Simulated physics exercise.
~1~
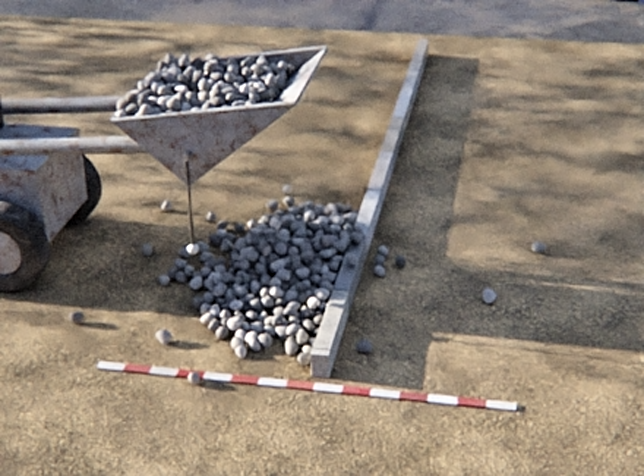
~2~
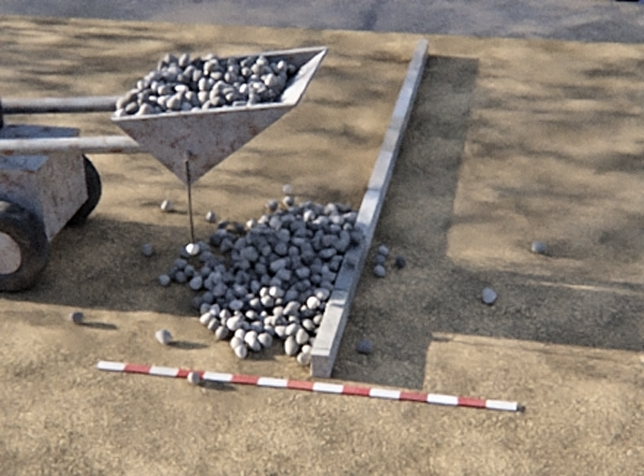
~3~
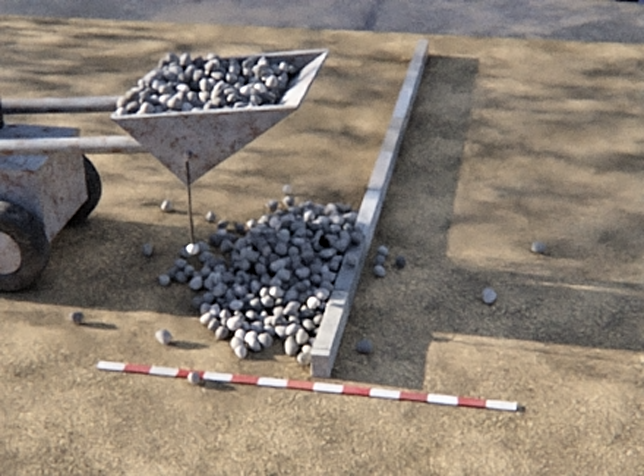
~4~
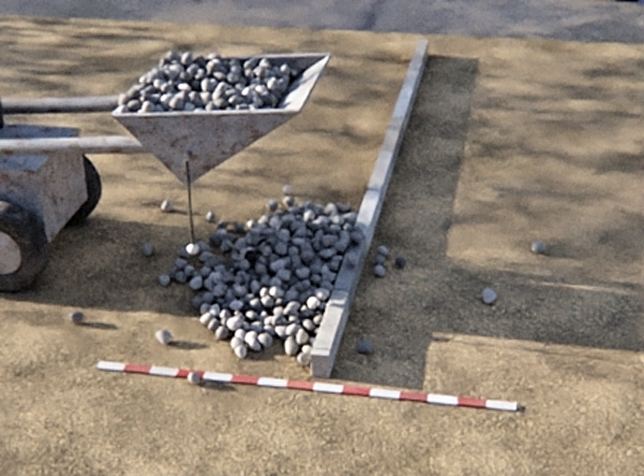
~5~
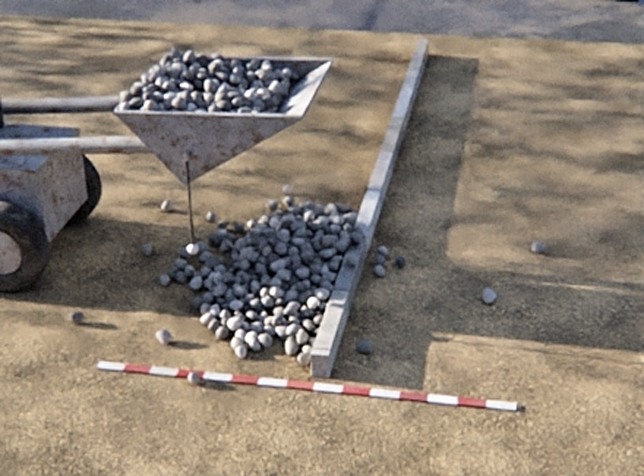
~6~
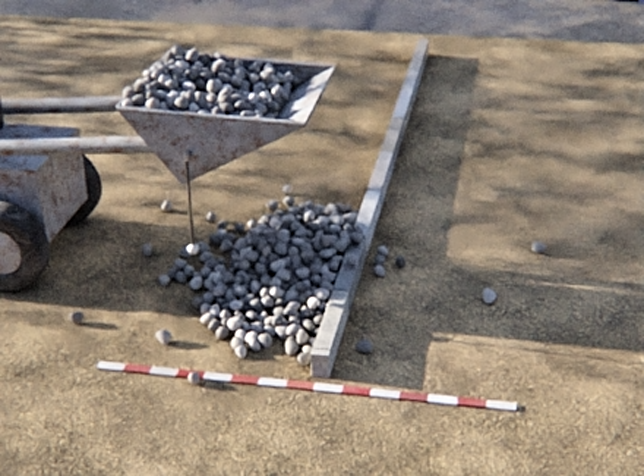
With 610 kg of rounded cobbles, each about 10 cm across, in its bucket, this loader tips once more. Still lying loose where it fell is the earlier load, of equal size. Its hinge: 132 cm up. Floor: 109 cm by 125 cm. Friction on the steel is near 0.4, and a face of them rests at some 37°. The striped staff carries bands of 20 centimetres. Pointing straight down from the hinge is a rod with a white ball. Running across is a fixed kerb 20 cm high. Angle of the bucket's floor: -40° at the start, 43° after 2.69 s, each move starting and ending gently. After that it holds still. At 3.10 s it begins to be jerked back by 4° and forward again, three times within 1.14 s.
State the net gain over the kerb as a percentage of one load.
37 %.
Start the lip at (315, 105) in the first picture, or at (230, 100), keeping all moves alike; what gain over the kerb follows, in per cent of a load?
Case one about 60 %, case two about 0 %.
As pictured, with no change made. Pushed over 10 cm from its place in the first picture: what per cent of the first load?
Around 10 in a hundred.
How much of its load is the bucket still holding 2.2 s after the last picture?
Estimate: 5 % remaining inside, roughly.
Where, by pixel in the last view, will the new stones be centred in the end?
They settle centred around (333, 264).
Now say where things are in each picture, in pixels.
In the first picture, the bucket is at -40°, its lip at (295, 104); the top of the load is at (210, 68). The earlier load is highest near (298, 239), 31 cm above ground level, 99 % on this side of the kerb, 1 % over the kerb.
In the second picture, the bucket is at -40°, its lip at (296, 104); the top of the load is at (210, 68).
In the third picture, lip at (297, 107), floor tilted -38°, highest stones at (209, 66).
In the fourth picture, the bucket is at -36°, its lip at (300, 112); the top of the load is at (188, 65).
In the fifth picture, lip at (302, 117), floor tilted -33°, highest stones at (183, 65).
In the sixth picture, the bucket is at -29°, its lip at (305, 125); the top of the load is at (175, 63).
Then, 1.4 s after the last picture the floor is at 30°; in per cent of one load, 89 in the bucket, 110 on this side of the kerb, 1 over the kerb; the foremost stones are at (413, 268).
Then, 2.2 s after the last picture the floor is at 43°; in per cent of one load, 7 in the bucket, 164 on this side of the kerb, 29 over the kerb; the foremost stones are at (478, 287).
Then, 4.1 s after the last picture the floor is at 43°; in per cent of one load, 0 in the bucket, 162 on this side of the kerb, 38 over the kerb; the foremost stones are at (556, 286).
Then, 6.9 s after the last picture the floor is at 43°; in per cent of one load, 0 in the bucket, 162 on this side of the kerb, 38 over the kerb; the foremost stones are at (556, 286). Net gain over the kerb, 37.
